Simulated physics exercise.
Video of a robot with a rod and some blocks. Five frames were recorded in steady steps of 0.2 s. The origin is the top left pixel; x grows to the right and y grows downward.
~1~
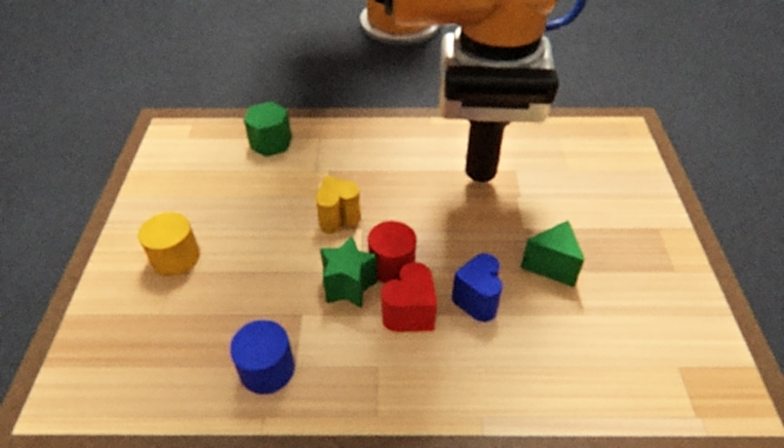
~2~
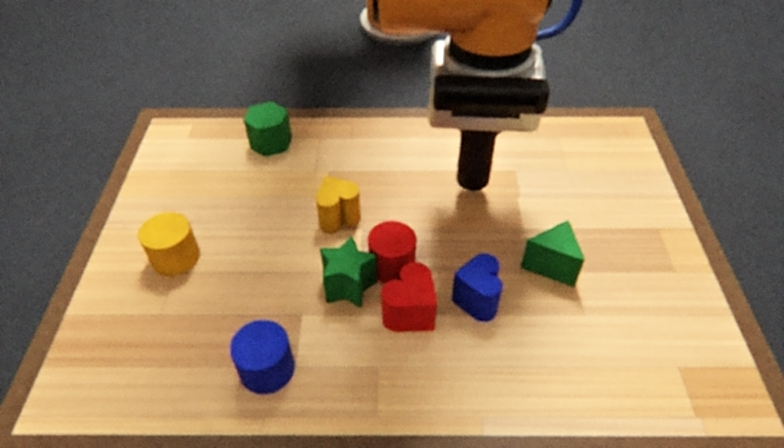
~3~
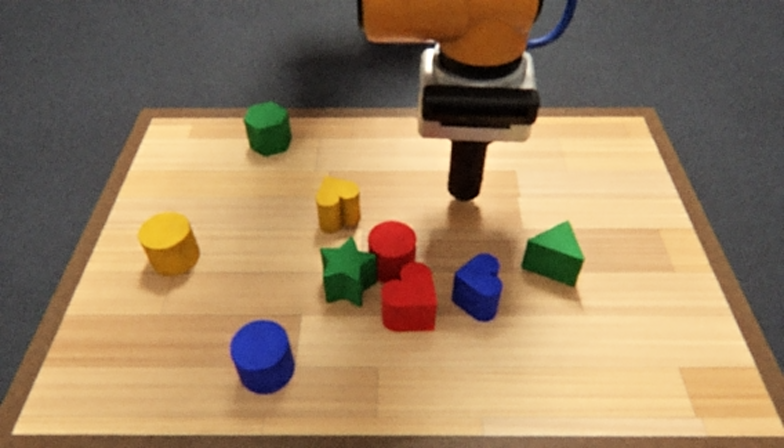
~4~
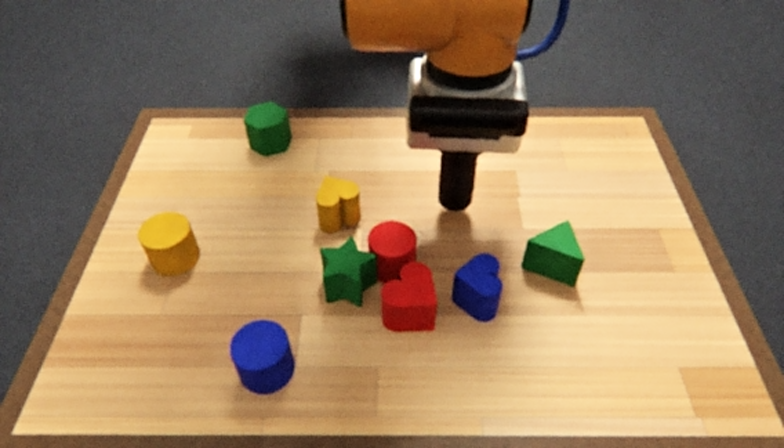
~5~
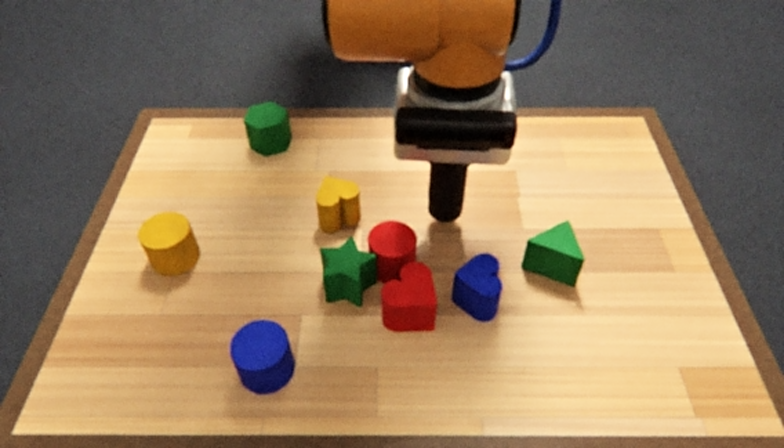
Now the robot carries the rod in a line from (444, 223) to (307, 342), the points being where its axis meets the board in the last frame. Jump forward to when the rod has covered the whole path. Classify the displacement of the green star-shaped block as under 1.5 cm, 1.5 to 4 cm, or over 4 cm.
Over 4 cm.
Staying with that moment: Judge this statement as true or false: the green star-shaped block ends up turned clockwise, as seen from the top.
The claim holds.
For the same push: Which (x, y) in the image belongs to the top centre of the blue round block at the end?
(211, 375)
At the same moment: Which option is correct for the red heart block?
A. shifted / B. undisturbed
(B)
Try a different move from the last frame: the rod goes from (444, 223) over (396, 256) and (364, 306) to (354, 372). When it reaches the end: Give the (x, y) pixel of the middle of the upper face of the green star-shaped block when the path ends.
The centre of its top face lies at (301, 289).
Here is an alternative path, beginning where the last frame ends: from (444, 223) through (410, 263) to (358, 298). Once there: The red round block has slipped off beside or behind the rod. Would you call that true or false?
Verdict: False.
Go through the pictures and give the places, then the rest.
Tip of the rod (481, 172), middles of tops, blue round block (259, 344), green star-shaped block (346, 259), red round block (392, 238), red heart block (411, 287), in the first picture.
Rod (473, 181), nothing pushed, in the second picture.
Rod (464, 190), nothing pushed, in the third picture.
Rod (455, 200), nothing pushed, in the fourth picture.
Rod (445, 211), blue round block (259, 344), green star-shaped block (346, 259), red round block (392, 238), red heart block (411, 287), in the fifth picture.
On the path given first. One third of the way, rod (403, 246); green star-shaped block (331, 269), turned 25° clockwise; red round block (375, 257).
Two thirds of the way, rod (356, 286); blue round block (254, 347); green star-shaped block (270, 296), turned 45° clockwise; red round block (317, 296).
At the end, rod (305, 330); blue round block (211, 375); green star-shaped block (225, 303), turned 90° clockwise; red round block (253, 332); red heart block unmoved.
